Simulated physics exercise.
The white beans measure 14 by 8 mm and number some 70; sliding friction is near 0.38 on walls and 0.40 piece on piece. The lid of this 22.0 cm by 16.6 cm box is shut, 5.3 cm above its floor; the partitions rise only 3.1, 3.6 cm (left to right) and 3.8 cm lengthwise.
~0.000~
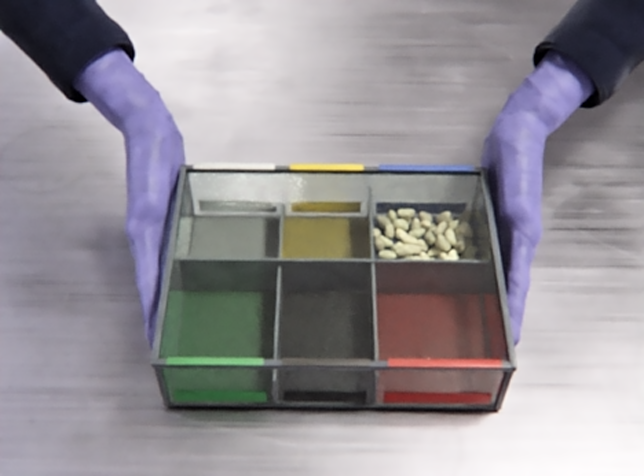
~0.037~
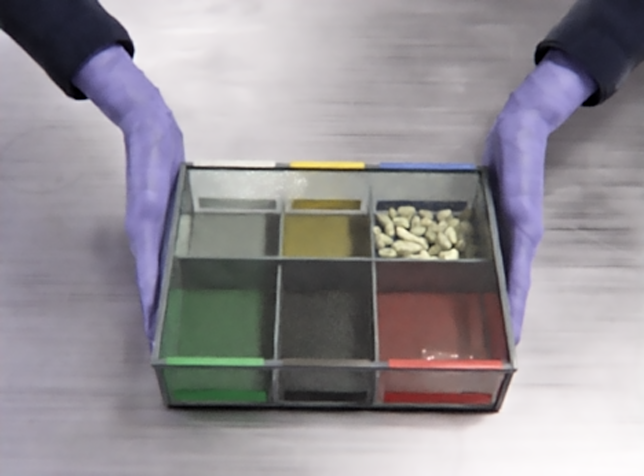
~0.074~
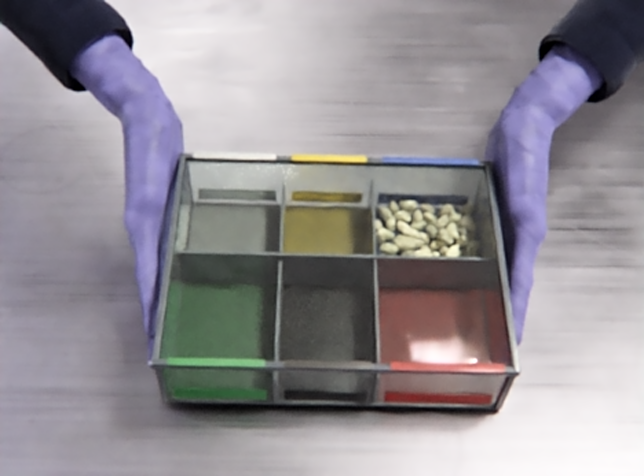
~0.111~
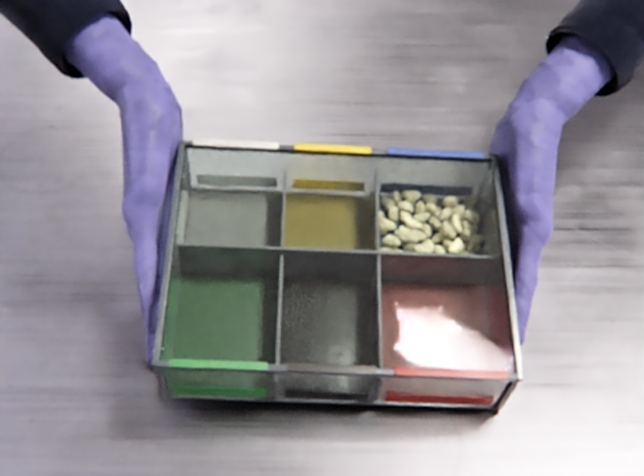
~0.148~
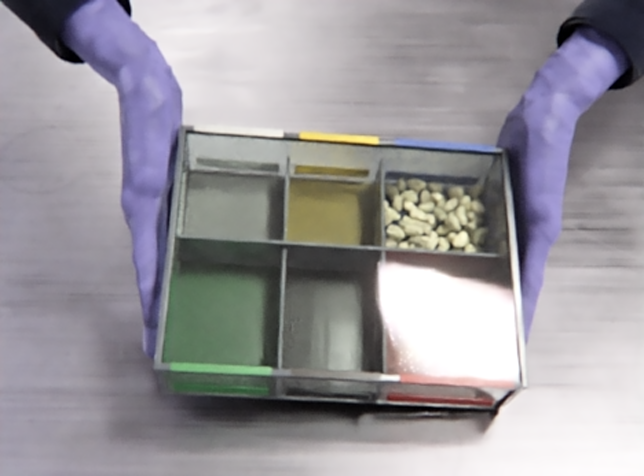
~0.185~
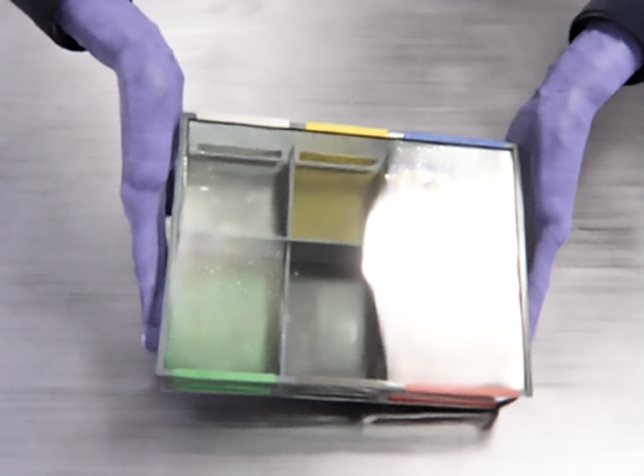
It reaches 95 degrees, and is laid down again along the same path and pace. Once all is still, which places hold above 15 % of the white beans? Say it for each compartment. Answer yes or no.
Red compartment: Yes; blue compartment: Yes; green compartment: No; yellow compartment: No; white compartment: No; black compartment: No.
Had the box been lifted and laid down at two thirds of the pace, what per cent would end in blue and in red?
Then: Blue 80; red 20.
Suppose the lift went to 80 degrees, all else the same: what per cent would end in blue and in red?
In that case blue 80, red 20.
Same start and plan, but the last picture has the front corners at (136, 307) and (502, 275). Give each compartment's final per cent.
Red 0; blue 90; green 0; yellow 0; white 10; black 0.
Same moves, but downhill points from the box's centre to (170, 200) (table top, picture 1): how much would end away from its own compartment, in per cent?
Some 30 per cent.
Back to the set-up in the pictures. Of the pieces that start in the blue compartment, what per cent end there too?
About 70 per cent.
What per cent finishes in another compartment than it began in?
About 30 per cent.
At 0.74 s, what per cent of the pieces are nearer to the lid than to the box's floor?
About 70 per cent.
After 0.74 s, tilt 94 degrees; red 10 %, blue 90 %.
After 1.10 s, tilt 40 degrees; red 25 %, blue 75 %.
After 1.56 s, tilt 0 degrees; red 30 %, blue 70 %.
At rest (2.3 s), red 30 %, blue 70 %, green 0 %, yellow 0 %, white 0 %, black 0 %.
